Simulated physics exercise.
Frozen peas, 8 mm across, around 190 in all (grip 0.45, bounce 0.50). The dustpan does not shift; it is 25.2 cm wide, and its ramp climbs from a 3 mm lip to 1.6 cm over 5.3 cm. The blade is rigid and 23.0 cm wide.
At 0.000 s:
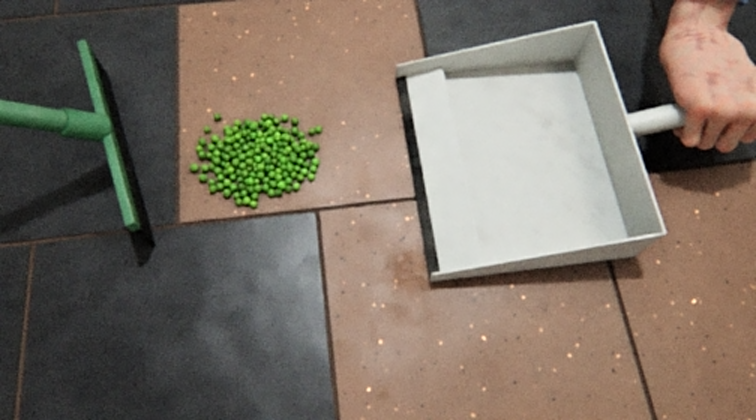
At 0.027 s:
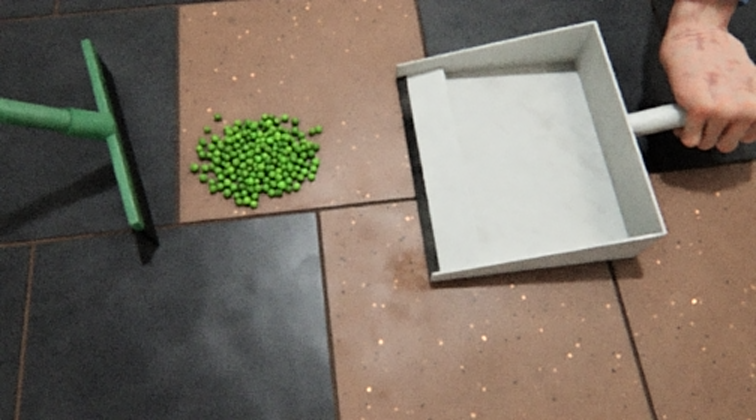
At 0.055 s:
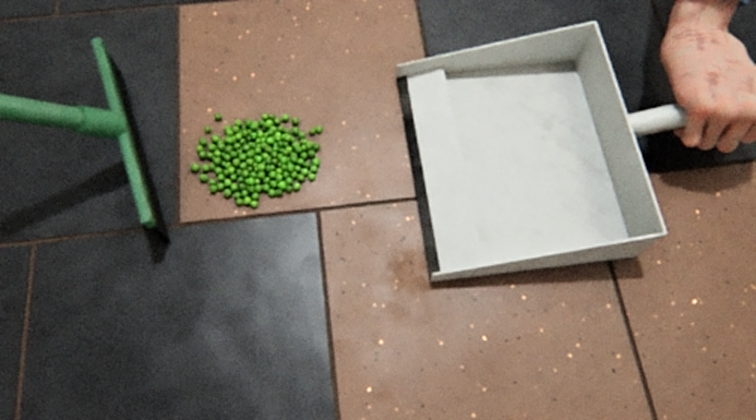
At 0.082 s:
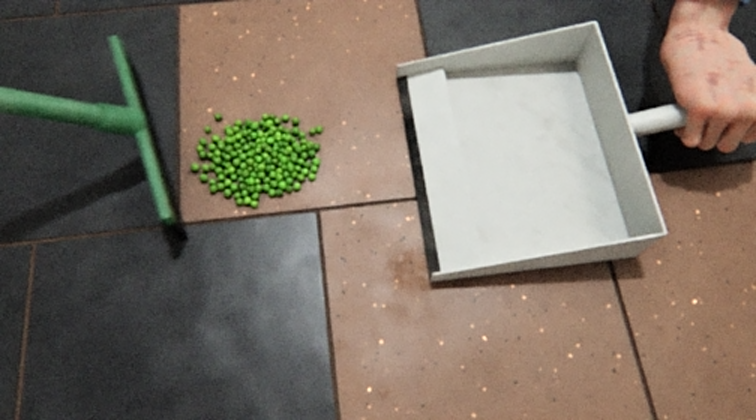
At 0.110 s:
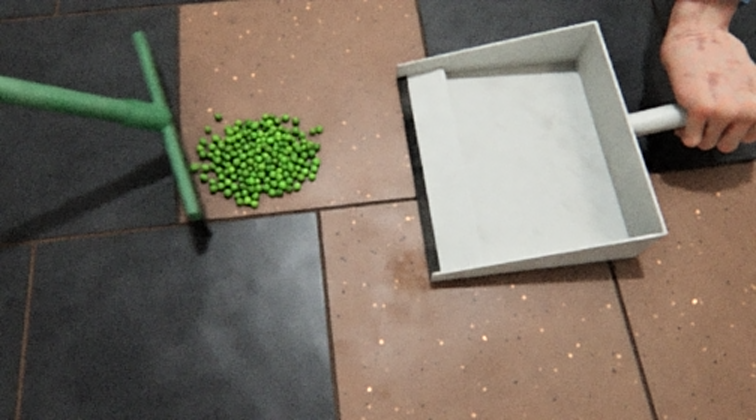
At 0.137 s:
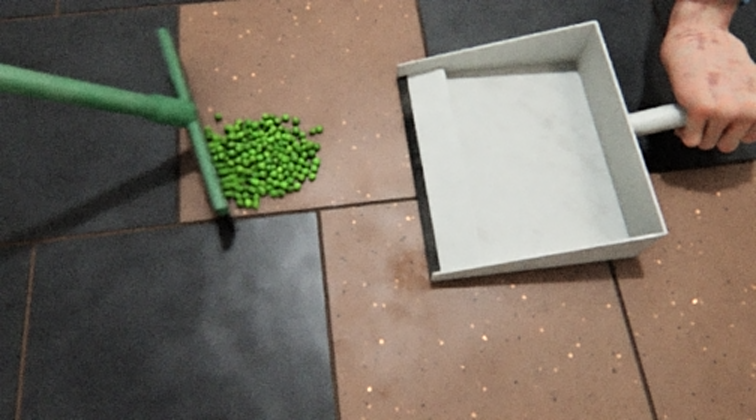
At the start, a green blade on a handle stands left of a loose pile of small green peas on a tiled floor, while a hand holds a pale dustpan at right. The blade slides rightward across the dark tile, then meets the pile and pushes its left edge slightly inward; the dustpan stays still.
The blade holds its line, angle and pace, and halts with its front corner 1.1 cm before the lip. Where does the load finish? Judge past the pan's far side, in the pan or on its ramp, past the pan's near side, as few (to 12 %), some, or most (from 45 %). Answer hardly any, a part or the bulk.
Far side: A part, pan: A part, near side: Hardly any.
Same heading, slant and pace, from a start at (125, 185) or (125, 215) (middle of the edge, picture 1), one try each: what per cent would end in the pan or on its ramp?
About 25 and 25 per cent.
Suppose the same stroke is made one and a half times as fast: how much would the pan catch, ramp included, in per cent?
Then about 40 per cent.
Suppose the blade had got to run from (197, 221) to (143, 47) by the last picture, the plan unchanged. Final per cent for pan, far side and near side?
Pan 15, far 20, near 0.
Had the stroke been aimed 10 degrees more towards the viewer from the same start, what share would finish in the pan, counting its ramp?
It would be near 20 per cent.
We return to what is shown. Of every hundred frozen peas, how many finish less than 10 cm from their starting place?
Roughly 0 per cent.
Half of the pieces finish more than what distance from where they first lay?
Roughly 18 cm.
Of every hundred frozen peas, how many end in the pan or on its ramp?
Some 30 per cent.
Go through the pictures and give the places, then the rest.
In the first frame, blade from (134, 225) to (87, 50), moved 0.0 cm, 0 of the pieces shifted so far; middle of the pieces at (256, 158); pan at (525, 160).
In the second frame, blade from (138, 224) to (90, 49), moved 0.4 cm, 0 of the pieces shifted so far; middle of the pieces at (256, 158).
In the third frame, blade from (150, 222) to (101, 48), moved 1.5 cm, 0 of the pieces shifted so far; middle of the pieces at (257, 158).
In the fourth frame, blade from (169, 219) to (118, 45), moved 3.3 cm, 0 of the pieces shifted so far; middle of the pieces at (257, 158).
In the fifth frame, blade from (195, 214) to (142, 42), moved 5.9 cm, 0 of the pieces shifted so far; middle of the pieces at (257, 158).
In the sixth frame, blade from (222, 209) to (166, 38), moved 8.5 cm, 45 of the pieces shifted so far; middle of the pieces at (258, 157); pan at (526, 160). Its pace works out near 0.98 m/s, heading 4 degrees away from the viewer's side.
After 0.25 s, middle of the blade 12 cm from the lip; 0 % over the lip, far side 5 %, near side 0 %.
Then, at 0.32 s, middle of the blade 6 cm from the lip; 0 % over the lip, far side 15 %, near side 0 %.
Then, at 0.53 s, middle of the blade 4 cm from the lip; 40 % over the lip, far side 25 %, near side 0 %.
By 1.7 s all is still; far side 25 %, pan 30 %, near side 5 %, in front of the lip or behind the blade 45 %.
